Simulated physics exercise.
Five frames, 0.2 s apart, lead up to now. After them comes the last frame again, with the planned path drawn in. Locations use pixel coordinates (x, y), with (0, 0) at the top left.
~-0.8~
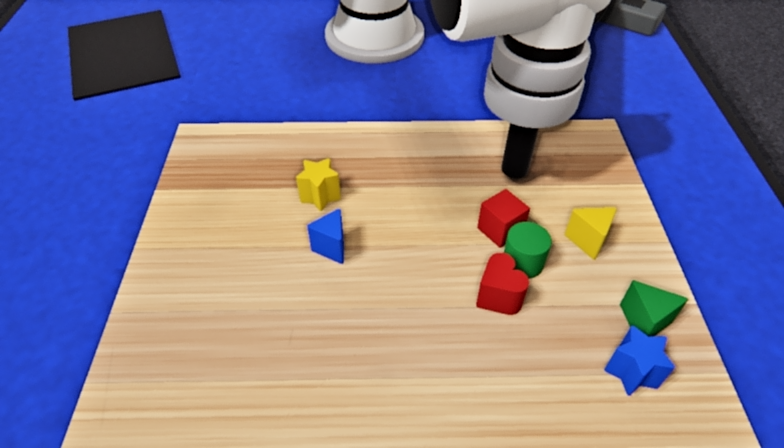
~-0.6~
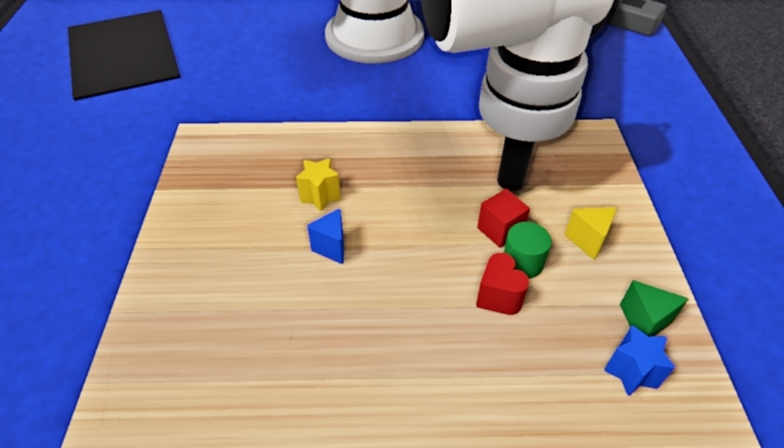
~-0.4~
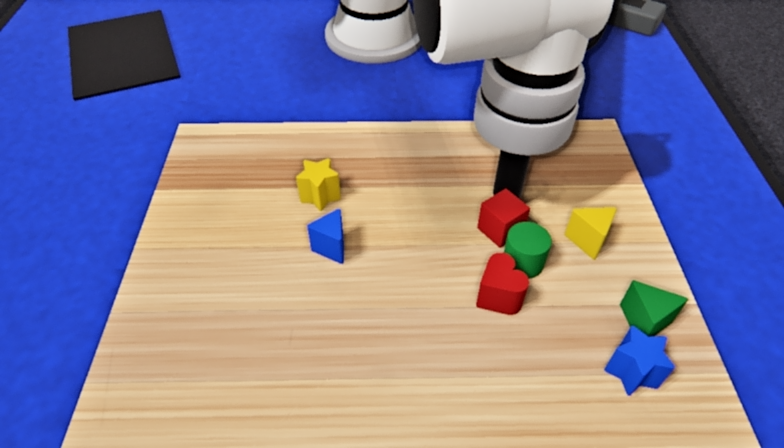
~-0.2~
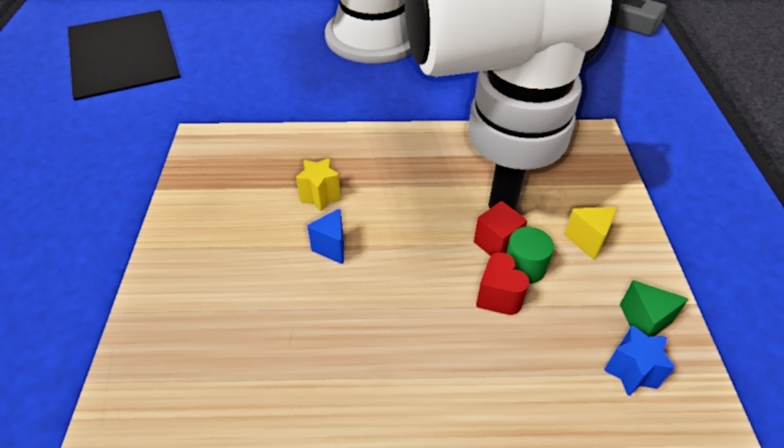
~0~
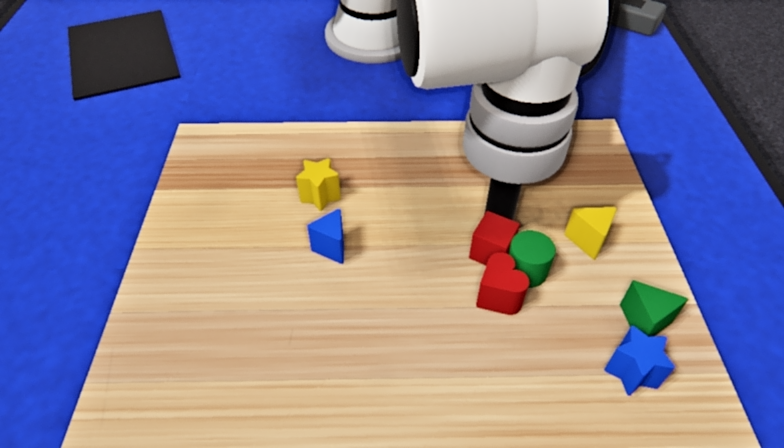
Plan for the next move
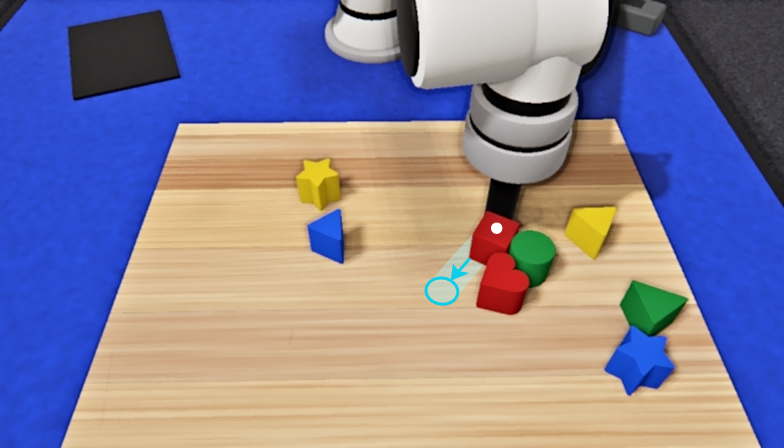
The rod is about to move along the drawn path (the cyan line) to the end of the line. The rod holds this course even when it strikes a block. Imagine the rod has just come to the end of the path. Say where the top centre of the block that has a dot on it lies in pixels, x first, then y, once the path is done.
Near (492, 266).
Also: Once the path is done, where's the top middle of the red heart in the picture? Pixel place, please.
Top centre: (516, 297).
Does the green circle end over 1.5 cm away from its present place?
No, it doesn't check out.
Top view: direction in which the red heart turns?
Twists clockwise.
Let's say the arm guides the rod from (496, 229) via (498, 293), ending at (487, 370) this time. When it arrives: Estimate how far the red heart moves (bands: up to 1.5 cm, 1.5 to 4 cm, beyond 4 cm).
My estimate: Beyond 4 cm.
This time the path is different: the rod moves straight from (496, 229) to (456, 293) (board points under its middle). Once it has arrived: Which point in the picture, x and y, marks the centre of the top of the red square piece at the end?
Put as a pixel place, it's (496, 281).
The drawn path runs in a line from (496, 229) to (442, 291); the dot is on the red square piece.
On the path given first. One third of the way, rod at (481, 239); red square piece at (492, 250), turned 45° anticlockwise; red heart at (508, 285).
Two thirds of the way, rod at (462, 260); red square piece at (492, 264), turned 75° anticlockwise; red heart at (515, 296), turned 20° clockwise.
At the end, rod at (443, 282); red square piece at (492, 266), turned 80° anticlockwise; red heart at (516, 297), turned 20° clockwise; green circle not moved.
